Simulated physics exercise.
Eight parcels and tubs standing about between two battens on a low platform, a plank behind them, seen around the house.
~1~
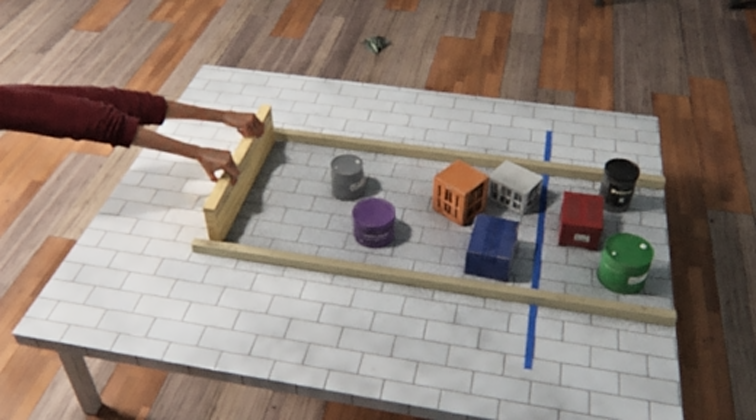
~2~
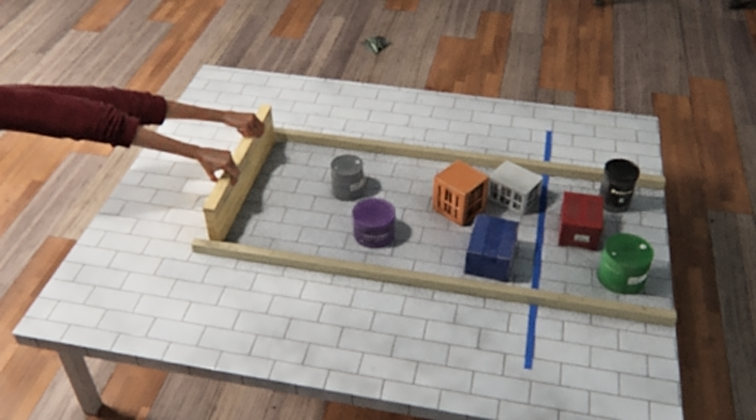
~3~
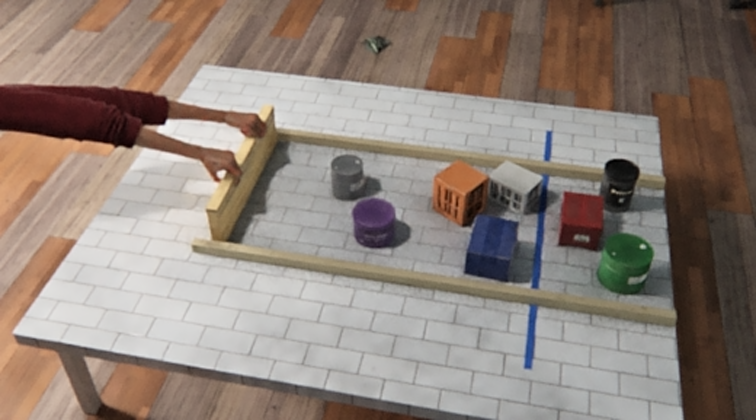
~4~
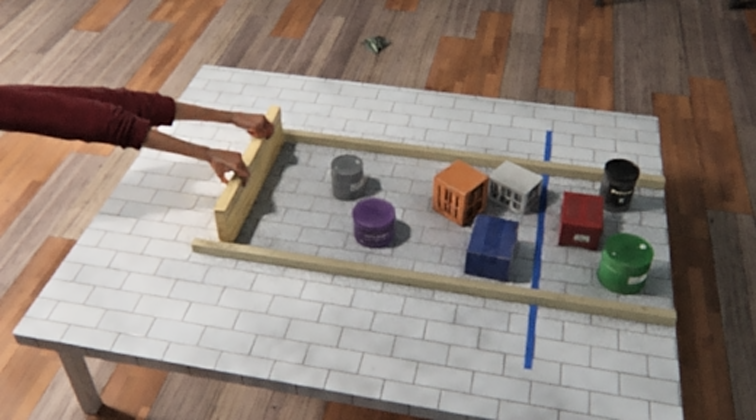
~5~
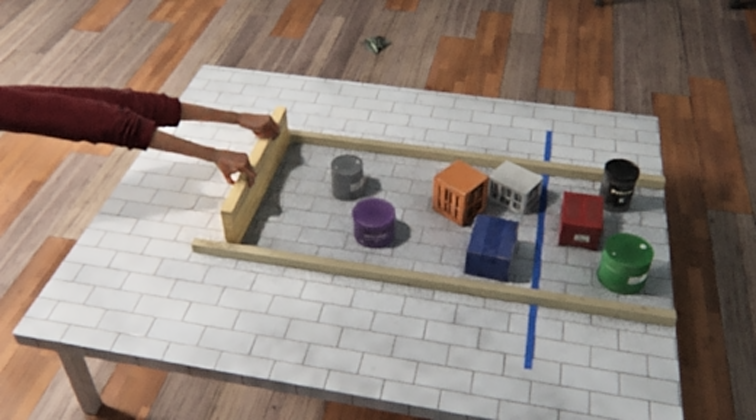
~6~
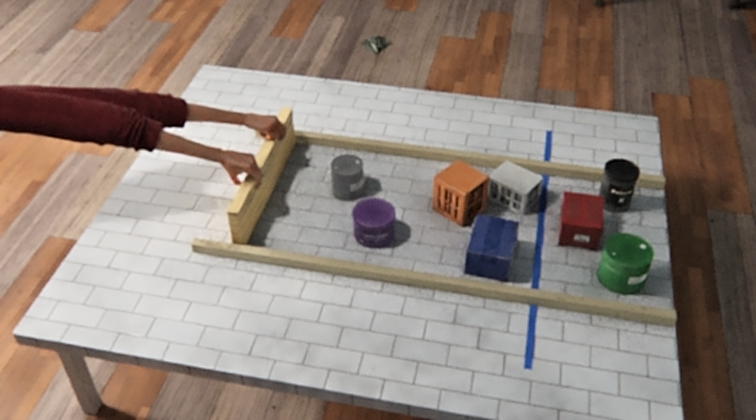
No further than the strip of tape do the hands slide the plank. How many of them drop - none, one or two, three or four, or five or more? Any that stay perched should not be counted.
Watching this, the number dropping off is nil.
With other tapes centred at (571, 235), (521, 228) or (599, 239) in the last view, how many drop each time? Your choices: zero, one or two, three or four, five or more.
Either one or two; no fall at all; 1 or 2.
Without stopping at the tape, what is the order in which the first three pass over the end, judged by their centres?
That would be the green canister, followed by the red tote and then the black pail.
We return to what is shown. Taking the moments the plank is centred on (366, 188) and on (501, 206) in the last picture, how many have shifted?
Counts: 2 / 6.
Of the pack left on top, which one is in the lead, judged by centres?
Answer: The green canister.
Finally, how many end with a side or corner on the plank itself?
3 in contact.
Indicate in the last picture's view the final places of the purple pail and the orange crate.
Final positions - purple pail around (561, 250), orange crate around (591, 225).
Soon after, none off yet; green canister at rest near (625, 264); black pail at rest near (618, 186); red tote at rest near (581, 221).
At rest, the number that fall off is zero.
